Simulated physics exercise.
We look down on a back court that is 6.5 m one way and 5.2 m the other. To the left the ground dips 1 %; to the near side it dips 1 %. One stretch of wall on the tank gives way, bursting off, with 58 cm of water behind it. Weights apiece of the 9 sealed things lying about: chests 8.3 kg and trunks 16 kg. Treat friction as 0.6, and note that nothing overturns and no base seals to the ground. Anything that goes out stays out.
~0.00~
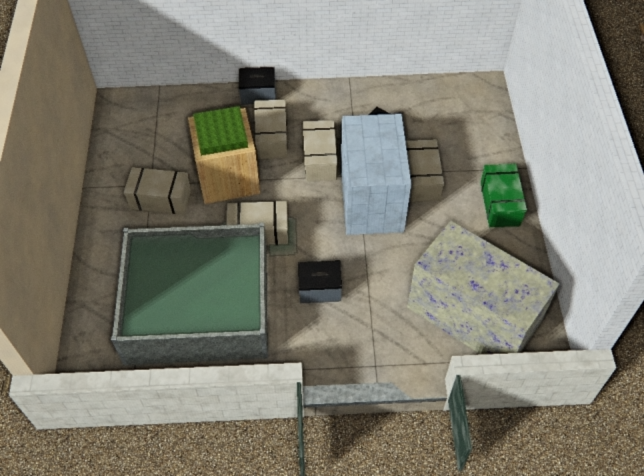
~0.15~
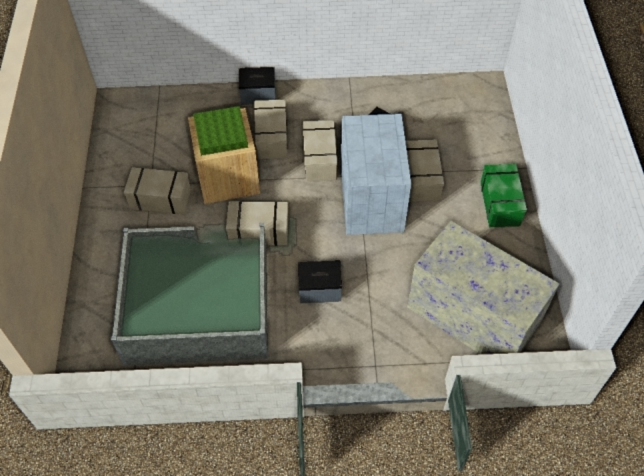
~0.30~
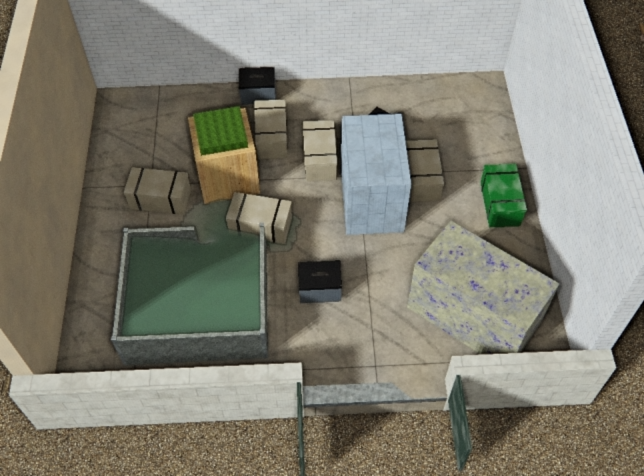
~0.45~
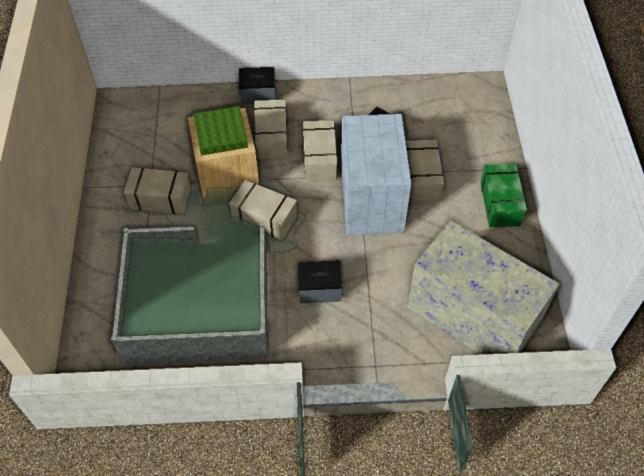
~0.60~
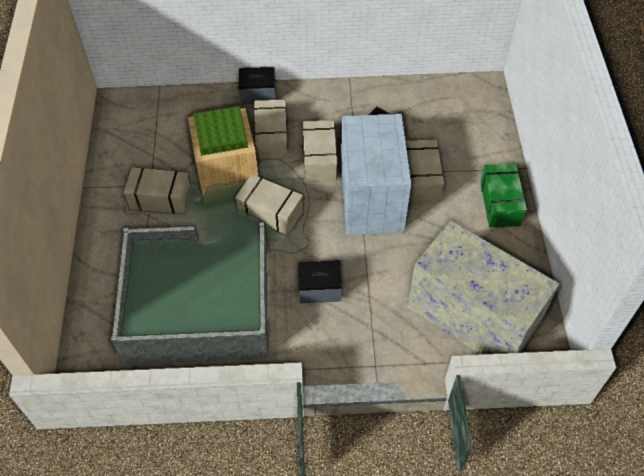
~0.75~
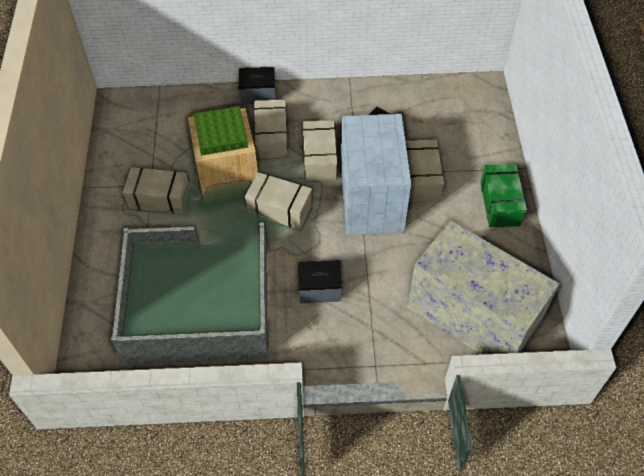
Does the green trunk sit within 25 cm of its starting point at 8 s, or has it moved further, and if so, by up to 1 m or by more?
Outcome: About the same spot.
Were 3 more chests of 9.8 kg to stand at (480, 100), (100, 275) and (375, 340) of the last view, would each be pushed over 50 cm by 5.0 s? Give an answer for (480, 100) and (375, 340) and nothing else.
So that's across the line and then behind the line.
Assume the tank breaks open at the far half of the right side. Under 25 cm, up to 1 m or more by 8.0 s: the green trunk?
From there, the green trunk gets swept far.
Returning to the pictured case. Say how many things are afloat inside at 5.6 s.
4.
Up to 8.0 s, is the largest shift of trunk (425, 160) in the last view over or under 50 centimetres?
Lab note: Result within threshold.
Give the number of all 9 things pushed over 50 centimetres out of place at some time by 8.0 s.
Count: 6.
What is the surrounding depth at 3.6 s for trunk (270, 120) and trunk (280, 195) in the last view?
Depth approx. 4 cm / 8 cm.
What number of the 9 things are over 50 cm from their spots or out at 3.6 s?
By my reckoning, 4.
After 1.6 s the green trunk is near (505, 187), 0.0 m from its start, aground; 0 of 9 are out; 1 afloat.
After 3.6 s the green trunk is near (505, 187), 0.0 m from its start, aground; 0 of 9 are out; 2 afloat.
After 5.6 s the green trunk is near (505, 187), 0.0 m from its start, aground; 0 of 9 are out; 4 afloat.
After 8.0 s the green trunk is near (504, 192), 0.1 m from its start, aground; 0 of 9 are out; 5 afloat.
